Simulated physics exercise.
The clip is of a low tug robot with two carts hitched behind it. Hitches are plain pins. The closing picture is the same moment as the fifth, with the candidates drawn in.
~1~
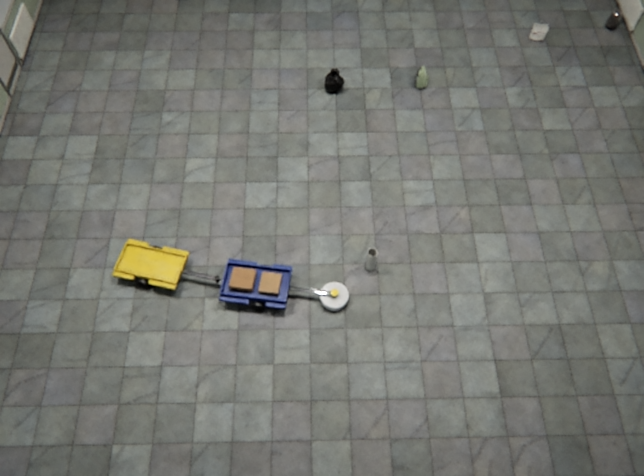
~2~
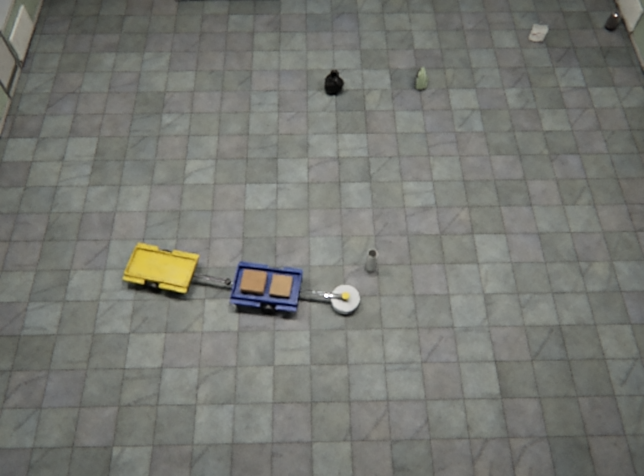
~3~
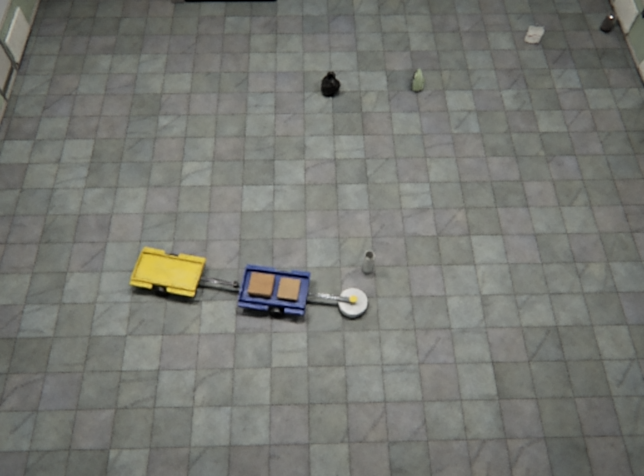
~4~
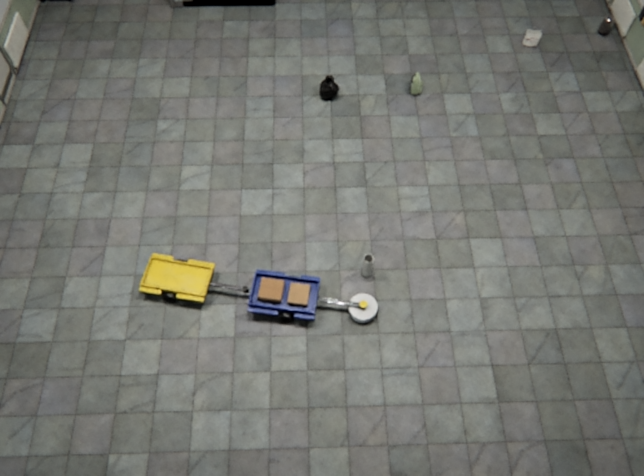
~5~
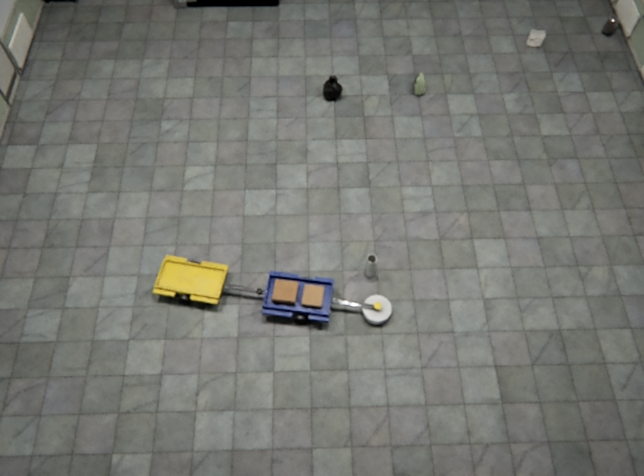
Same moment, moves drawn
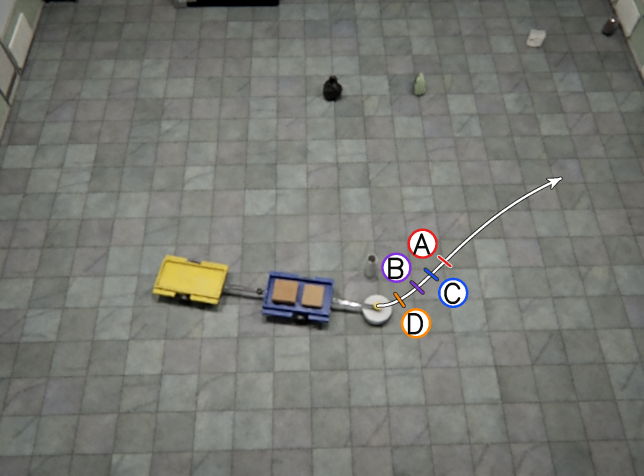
A small train of a blue cart and a yellow cart, coupled behind a low round white robot, sits on a grey tiled floor seen from high above. Two brown blocks ride in the blue cart, a small pale post stands nearby, and a black object and a greenish one lie farther up. The train rolls slowly rightward and slightly downward, passing below the post, while the view shifts slightly.
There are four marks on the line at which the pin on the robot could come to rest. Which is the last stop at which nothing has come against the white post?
Mark B.
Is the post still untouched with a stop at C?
For that mark, no.
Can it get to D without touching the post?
For that mark, yes.
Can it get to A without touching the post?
No.
On the marked copy, A at (445, 262); B at (417, 287); C at (431, 275); D at (400, 300); the route from (378, 306) via (472, 236) to (561, 178).
With B. Early on, robot (393, 306), last cart (206, 282).
Further on, robot (406, 299), last cart (219, 284).
At the end, robot (416, 291), last cart (232, 287); nothing has been touched.
As for the rest, A is too far, the post has been hit; C is too far, the post has been hit; D is safe but short.
